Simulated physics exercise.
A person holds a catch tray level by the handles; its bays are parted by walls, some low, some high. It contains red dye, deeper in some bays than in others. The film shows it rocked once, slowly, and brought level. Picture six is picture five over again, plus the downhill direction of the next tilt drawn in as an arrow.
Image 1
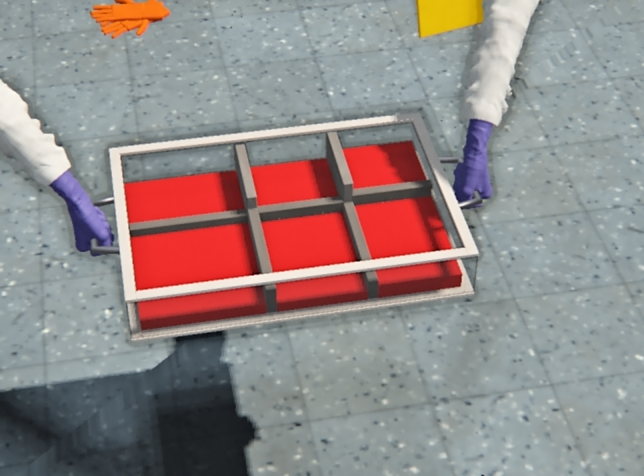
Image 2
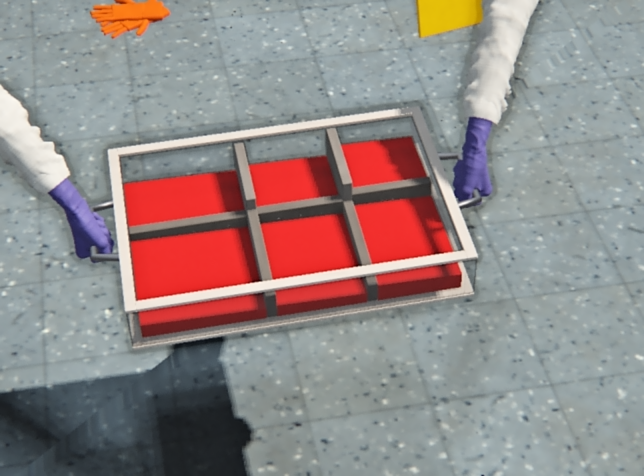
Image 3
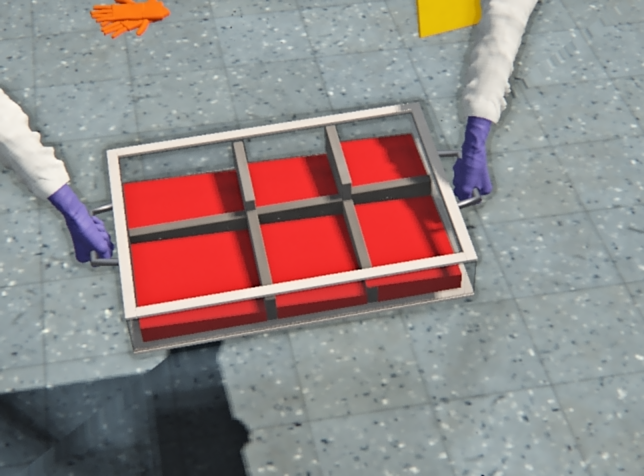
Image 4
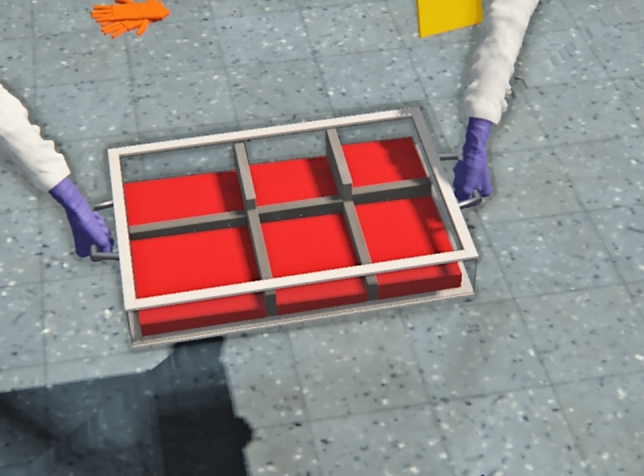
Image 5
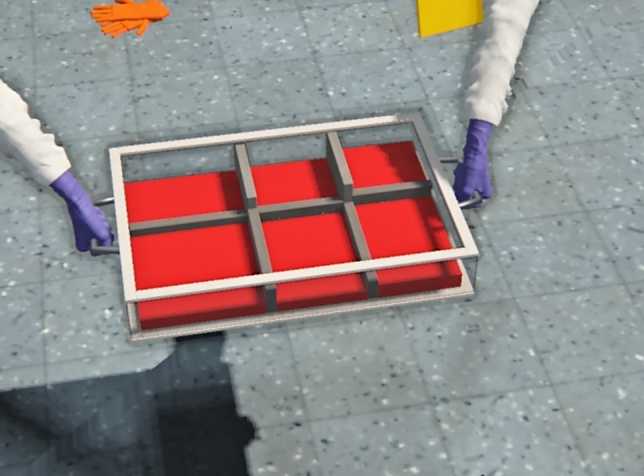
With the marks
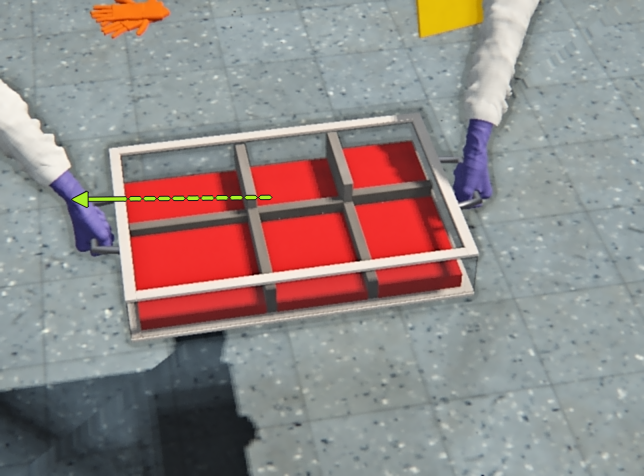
To begin with, two purple-gloved hands hold a metal-framed tray level by its handles, with red liquid in its six bays, above a speckled floor. The hands tilt it slightly down toward the front left, then bring it back level, the red areas looking almost unchanged.
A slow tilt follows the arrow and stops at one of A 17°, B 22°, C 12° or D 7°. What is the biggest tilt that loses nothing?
Use angle B.
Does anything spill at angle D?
No.
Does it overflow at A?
No, not at all.
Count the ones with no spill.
All of them.
The arrow ends at (77, 199).
For angle A, nothing spills; the front left bay holds the most.
For angle B, nothing spills; the front left bay holds the most.
For angle C, nothing spills; the front left bay holds the most.
For angle D, nothing spills; the front left bay holds the most.
